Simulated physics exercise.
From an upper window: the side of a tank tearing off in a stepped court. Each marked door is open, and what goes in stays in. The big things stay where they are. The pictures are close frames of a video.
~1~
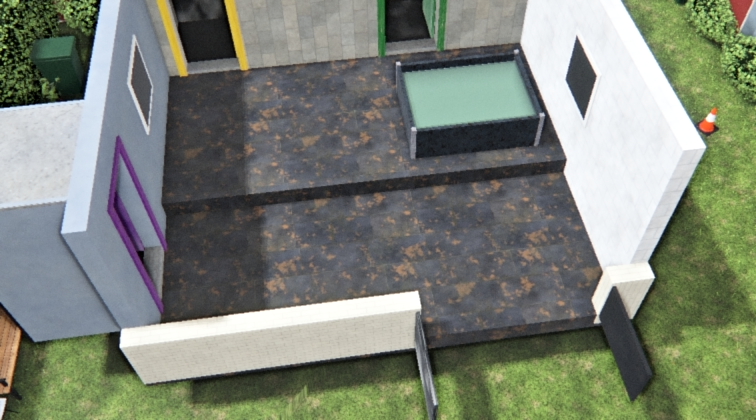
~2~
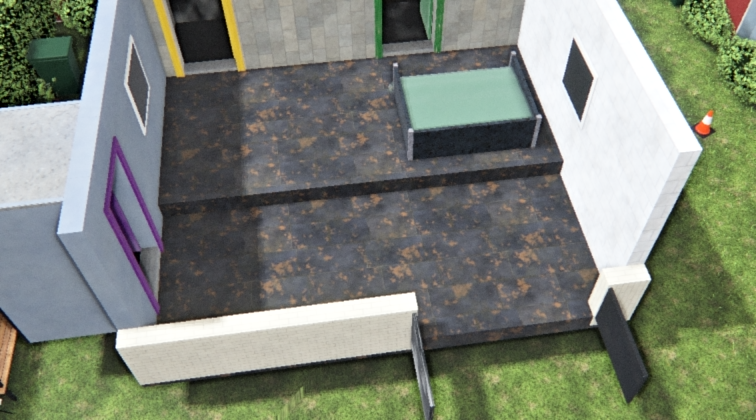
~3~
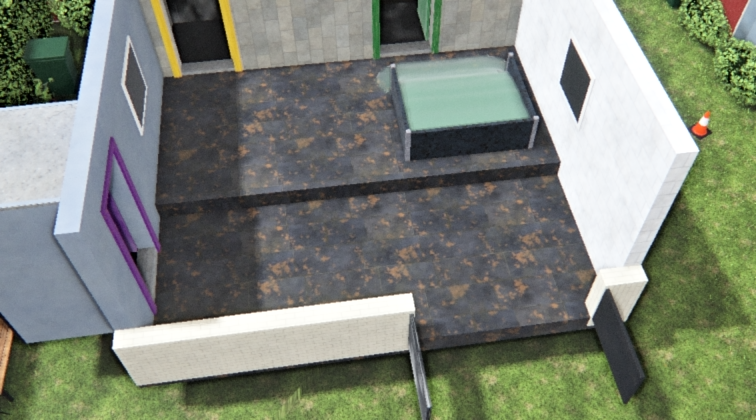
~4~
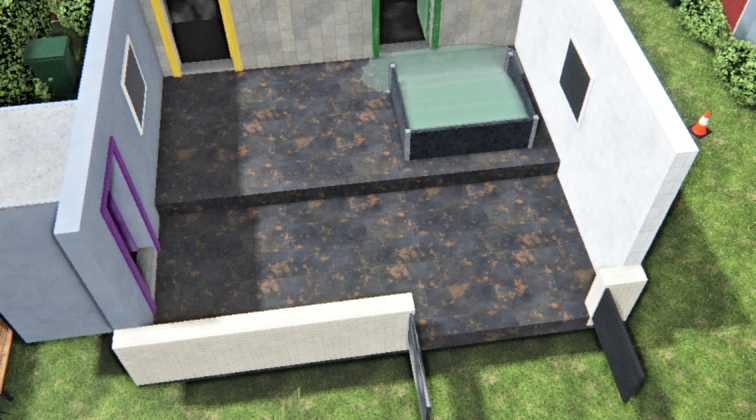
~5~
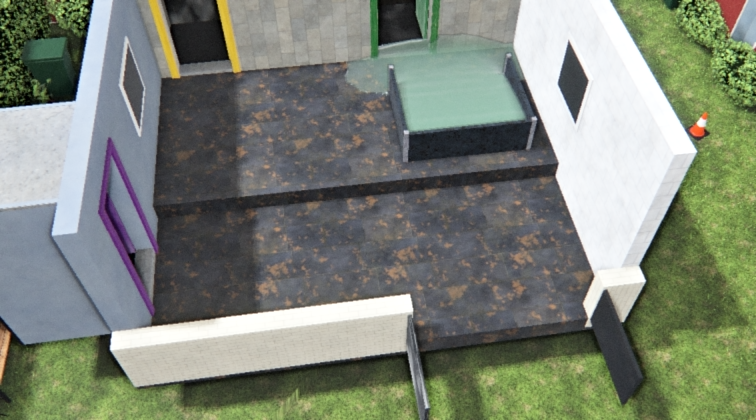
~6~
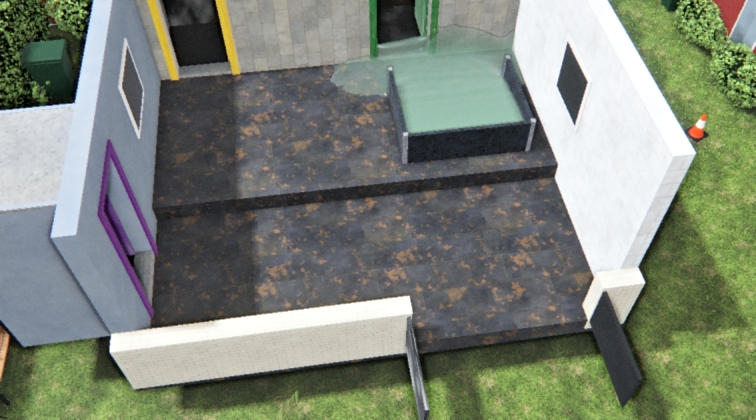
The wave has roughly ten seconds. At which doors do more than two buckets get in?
In the end: The purple door stays under that; the green door takes more than that; the yellow door stays under that.
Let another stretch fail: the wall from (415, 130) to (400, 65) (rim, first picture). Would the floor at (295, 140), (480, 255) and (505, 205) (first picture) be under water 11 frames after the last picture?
In that order: Covered, free of water, free of water.
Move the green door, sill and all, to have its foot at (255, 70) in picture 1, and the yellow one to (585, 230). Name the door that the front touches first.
First comes the one in green.
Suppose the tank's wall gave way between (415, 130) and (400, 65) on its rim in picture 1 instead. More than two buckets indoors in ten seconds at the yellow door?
Then: Yellow is over.
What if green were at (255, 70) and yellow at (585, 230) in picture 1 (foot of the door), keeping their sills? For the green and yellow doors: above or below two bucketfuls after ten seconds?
In short: The green one takes less; the yellow one holds.
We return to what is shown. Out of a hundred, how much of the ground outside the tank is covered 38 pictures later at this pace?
Some 55 per cent.
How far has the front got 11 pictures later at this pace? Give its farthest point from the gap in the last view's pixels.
At about (216, 80).
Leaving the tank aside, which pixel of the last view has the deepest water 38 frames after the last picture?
Around (508, 53).
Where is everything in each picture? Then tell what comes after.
In the first picture, still water in the open tank at (467, 93).
In the second picture, water pours out on the open tank's far side and has run to (393, 87).
In the third picture, water pours out on the open tank's far side and has run to (382, 79).
In the fourth picture, the front is at (377, 58), out from the gap on the open tank's far side.
In the fifth picture, the front is at (355, 61), out from the gap on the open tank's far side.
In the sixth picture, the front is at (336, 64), out from the gap on the open tank's far side.
A moment on, water covers 10 % of the floor; the purple door not reached, the green door far over two buckets in, the yellow door not reached.
Next, water covers 20 % of the floor; the purple door not reached, the green door far over two buckets in, the yellow door wet at the sill, nothing in.
Then, water covers 45 % of the floor; the purple door not reached, the green door far over two buckets in, the yellow door wet at the sill, nothing in.
Later, water covers 55 % of the floor; the purple door wet at the sill, nothing in, the green door far over two buckets in, the yellow door wet at the sill, nothing in.
In the end, water covers 75 % of the floor; the purple door wet at the sill, nothing in, the green door far over two buckets in, the yellow door wet at the sill, nothing in.
